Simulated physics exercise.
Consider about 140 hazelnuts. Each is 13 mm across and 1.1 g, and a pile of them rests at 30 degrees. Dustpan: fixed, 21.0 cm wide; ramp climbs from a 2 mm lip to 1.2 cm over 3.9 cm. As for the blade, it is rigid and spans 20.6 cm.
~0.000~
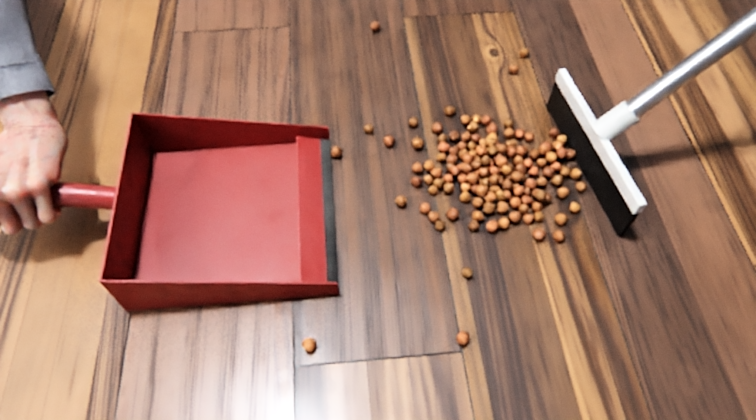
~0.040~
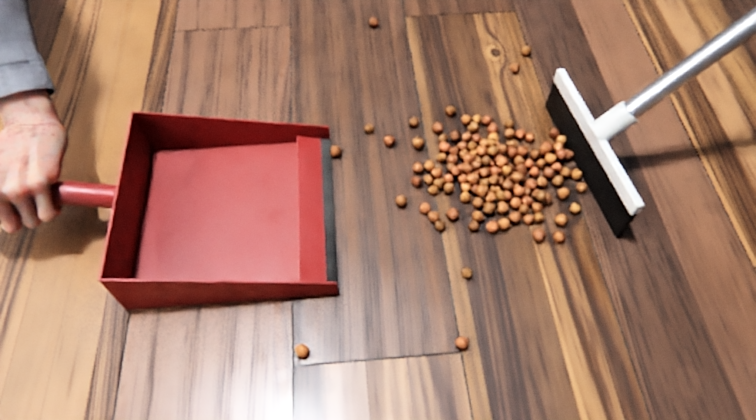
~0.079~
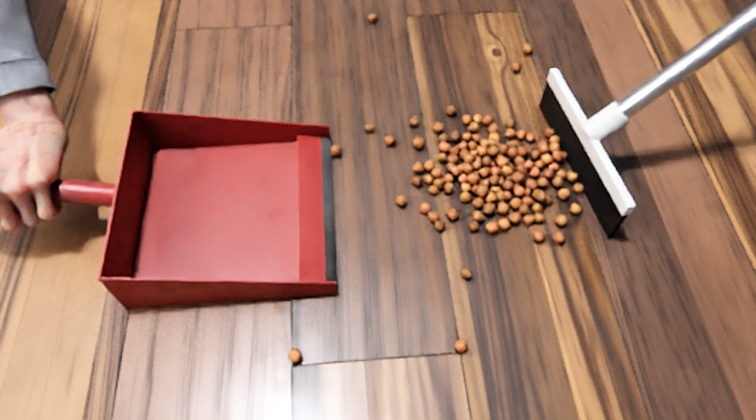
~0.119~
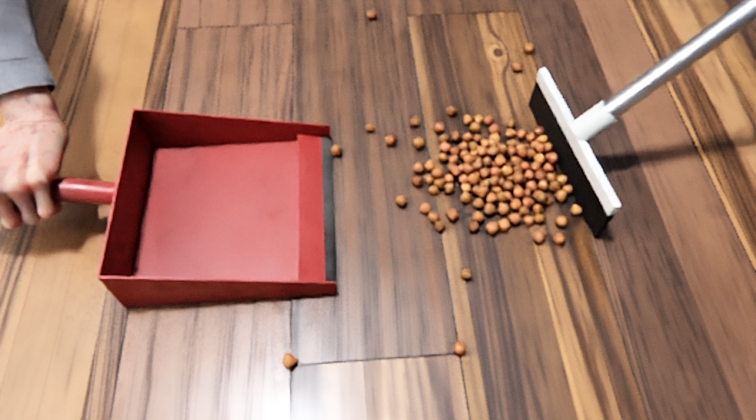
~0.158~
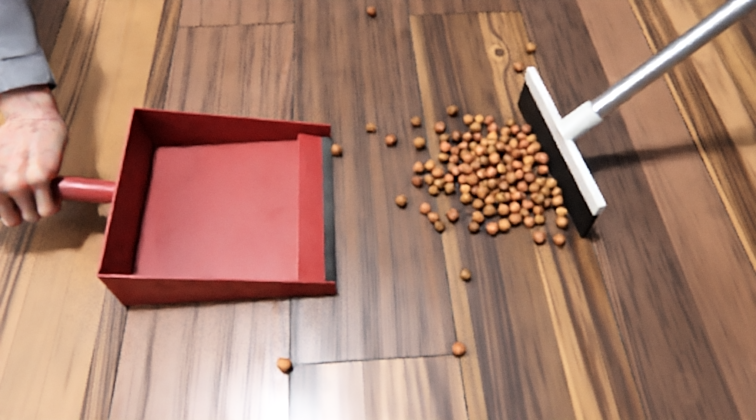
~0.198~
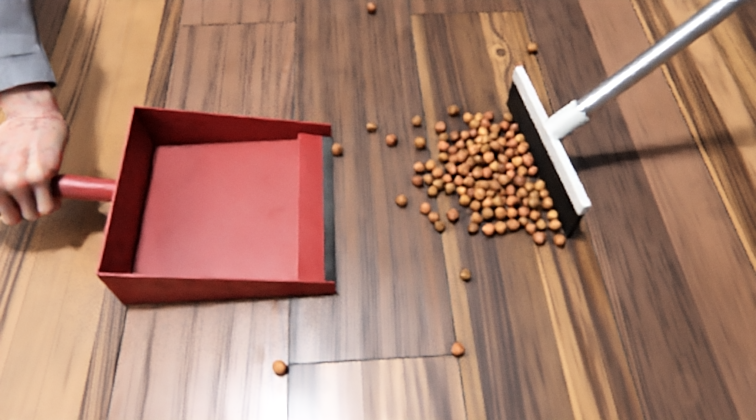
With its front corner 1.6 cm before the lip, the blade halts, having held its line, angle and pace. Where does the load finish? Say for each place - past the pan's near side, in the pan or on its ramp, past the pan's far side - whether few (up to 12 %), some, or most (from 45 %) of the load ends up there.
Near side: Few, pan: Some, far side: Some.
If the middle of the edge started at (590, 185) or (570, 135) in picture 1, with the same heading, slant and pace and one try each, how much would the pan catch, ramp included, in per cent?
I'd put it near 25 per cent for the first and near 5 per cent for the second.
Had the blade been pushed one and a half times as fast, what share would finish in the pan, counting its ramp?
Then some 30 in a hundred.
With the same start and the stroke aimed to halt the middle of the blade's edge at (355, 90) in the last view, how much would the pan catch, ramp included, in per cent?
About 0 %.
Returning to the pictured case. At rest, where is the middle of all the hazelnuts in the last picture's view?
Roughly (341, 192).
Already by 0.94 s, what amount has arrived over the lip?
Some 20 per cent by that point.
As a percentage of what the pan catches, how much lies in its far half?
Roughly 70 per cent.
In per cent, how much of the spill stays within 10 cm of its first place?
Around 10 in a hundred.
After 0.47 s, middle of the blade 14 cm from the lip; 0 % over the lip, far side 20 %, near side 0 %.
After 0.64 s, middle of the blade 7 cm from the lip; 0 % over the lip, far side 20 %, near side 5 %.
After 0.94 s, middle of the blade 3 cm from the lip; 20 % over the lip, far side 20 %, near side 5 %.
At rest (1.6 s), near side 5 %, pan 20 %, far side 20 %, in front of the lip or behind the blade 55 %.
